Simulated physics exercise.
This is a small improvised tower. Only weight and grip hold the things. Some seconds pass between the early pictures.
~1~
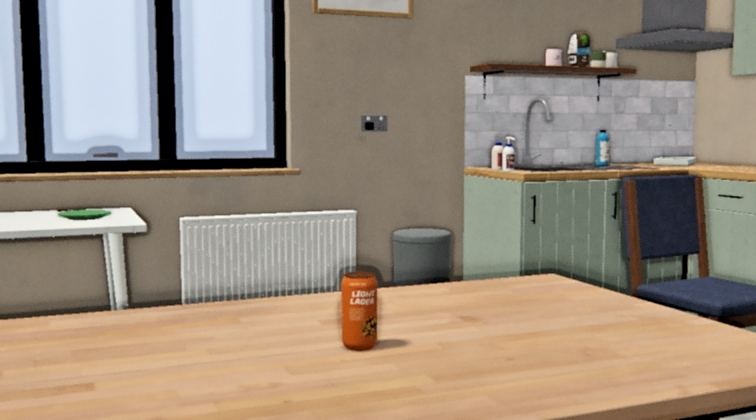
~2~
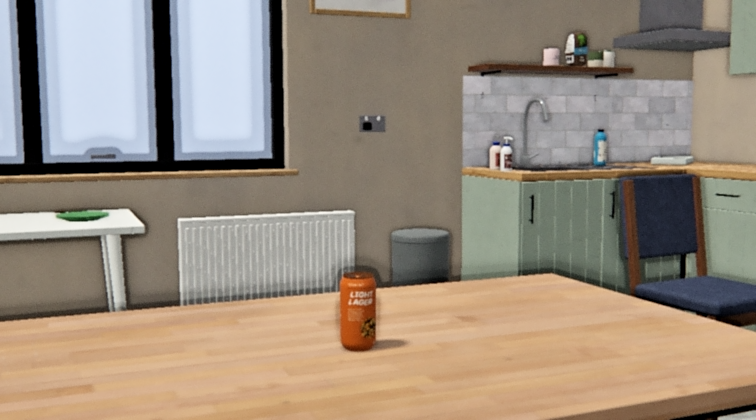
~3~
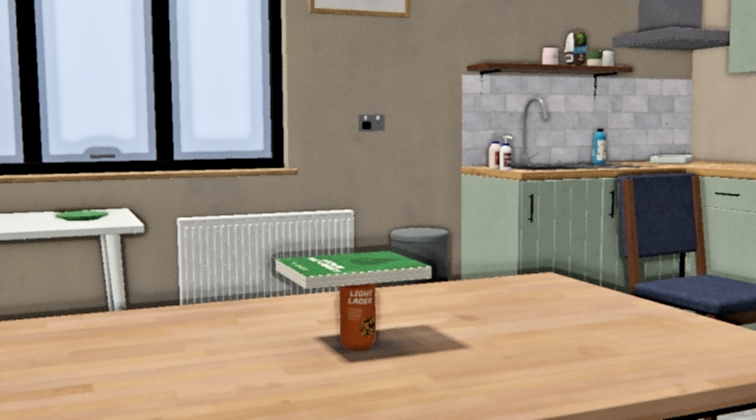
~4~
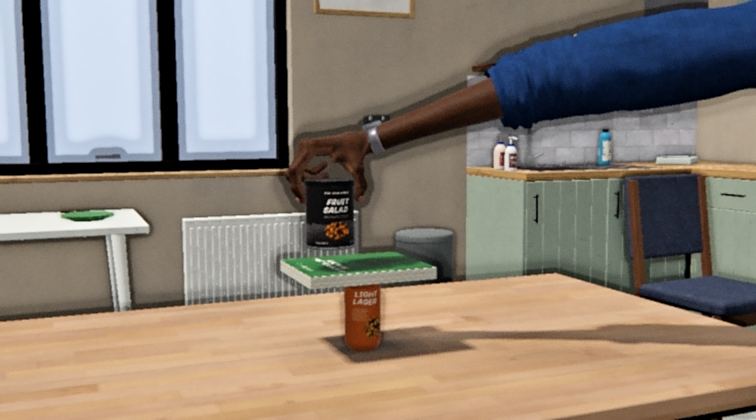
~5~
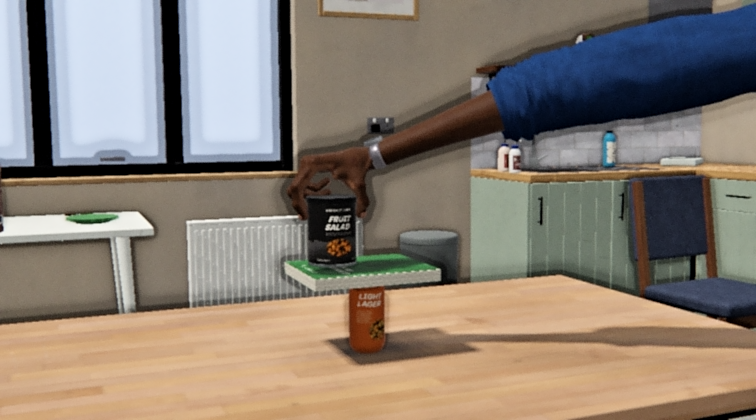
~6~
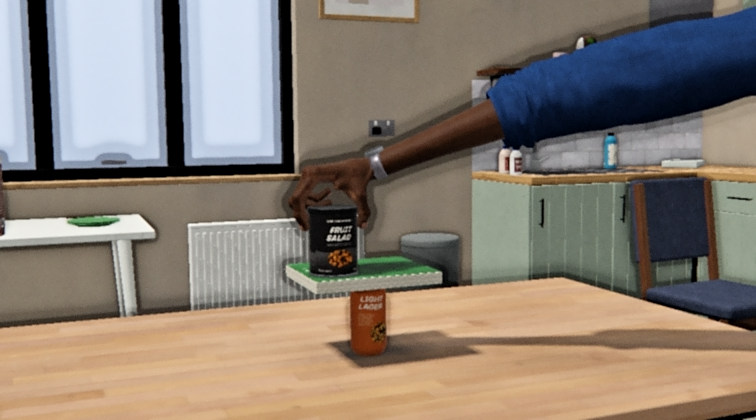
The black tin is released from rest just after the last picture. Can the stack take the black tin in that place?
The stack loses its balance.
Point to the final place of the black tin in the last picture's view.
Near (283, 353).
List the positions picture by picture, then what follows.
In the first picture, the last thing is not in view yet; orange can (360, 311).
In the second picture, the last thing is not in view yet; orange can (358, 312).
In the third picture, the last thing is not in view yet; orange can (358, 311).
The fourth picture shows still above its spot; black tin (330, 213); orange can (362, 312).
The fifth picture shows still above its spot; black tin (332, 230); orange can (367, 314).
The sixth picture shows in place under the hand; black tin (333, 240); orange can (368, 316).
Then, 0.40 s past the last view, black tin now fallen; green book rocked 71° from its first pose.
Then, 0.50 s past the last view, green book on its side.
Then, 0.70 s past the last view, green book now fallen.
Finally, fallen, black tin and green book; orange can still in place. Final places as the last picture's camera would see them, black tin near (283, 353). The stack comes apart.
